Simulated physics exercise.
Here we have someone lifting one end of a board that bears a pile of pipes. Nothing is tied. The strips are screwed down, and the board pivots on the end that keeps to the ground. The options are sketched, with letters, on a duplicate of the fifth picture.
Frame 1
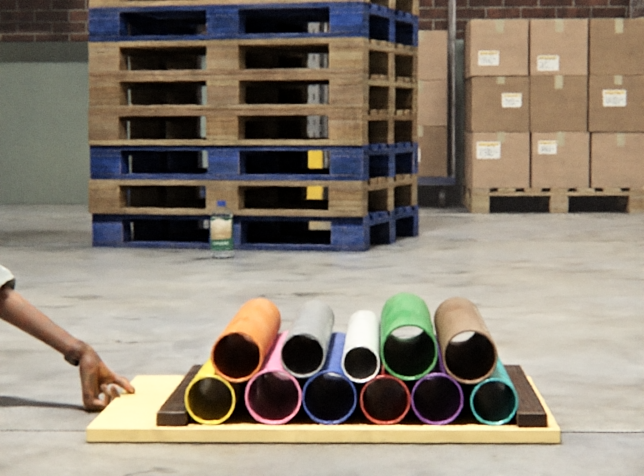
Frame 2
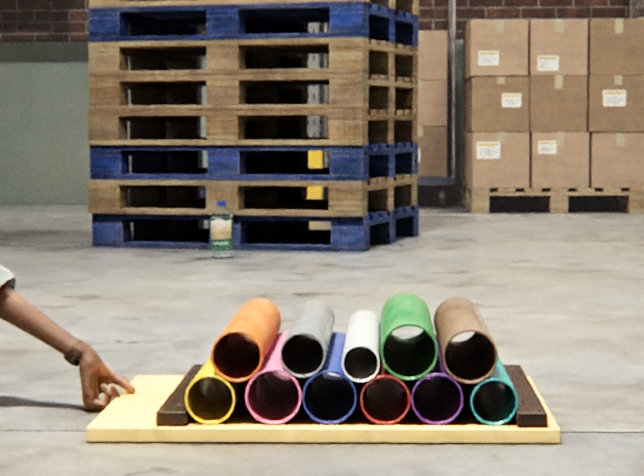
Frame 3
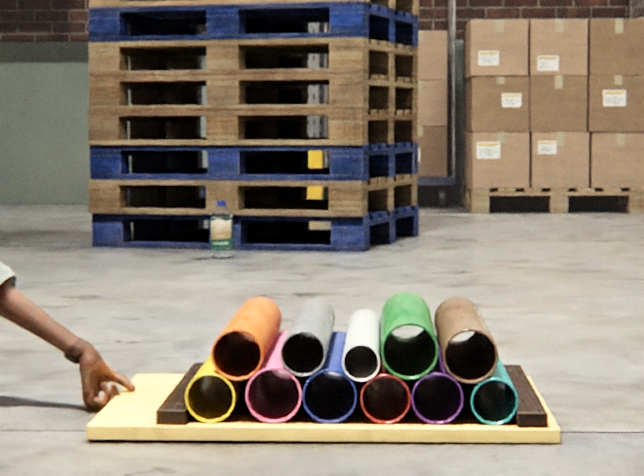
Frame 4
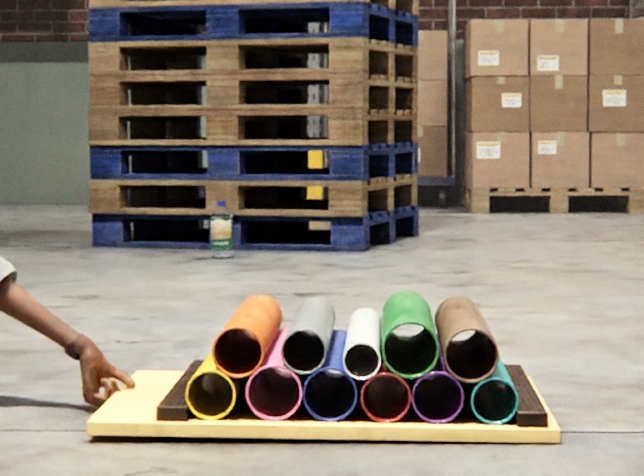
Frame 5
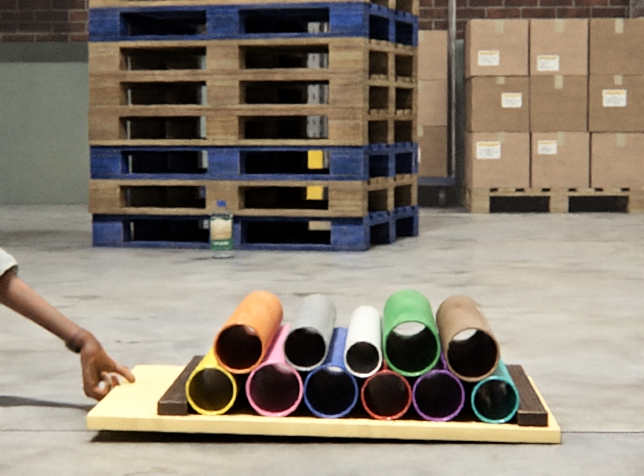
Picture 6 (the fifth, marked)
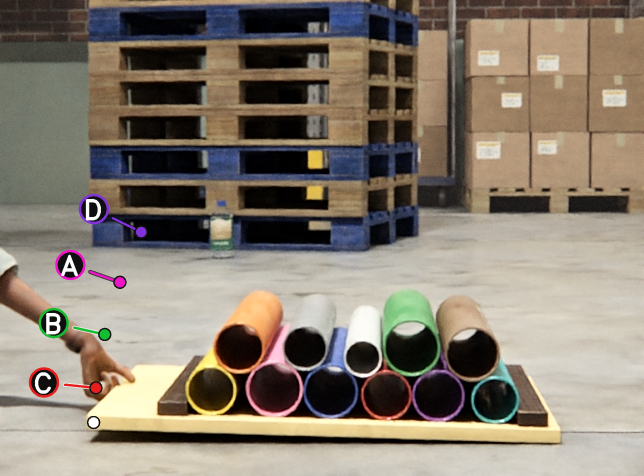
On a warehouse floor, in front of stacked pallets and cardboard boxes, a hand grips the left end of a yellow board holding two rows of colourful pipes between dark strips. The hand then slowly raises that end slightly, tilting the board a little while the pipes stay stacked together.
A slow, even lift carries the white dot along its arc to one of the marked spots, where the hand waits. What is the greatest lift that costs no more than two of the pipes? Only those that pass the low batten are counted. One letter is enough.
Mark D is as high as it can go.
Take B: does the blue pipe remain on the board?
Yes, with B.
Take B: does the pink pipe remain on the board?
Yes.
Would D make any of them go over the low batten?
Yes, at D.
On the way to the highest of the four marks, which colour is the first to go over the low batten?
The brown one.
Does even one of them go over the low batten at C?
No, at C.
On the marked copy, A at (120, 282); B at (105, 335); C at (96, 388); D at (141, 232); the white dot at (94, 423).
Taking D. A third of the way, board at 16°.
Two thirds of the way, board at 26°.
When it is over, board at 26°, one over the low batten (brown).
As for the rest, A none over the low batten; B none over the low batten; C none over the low batten.
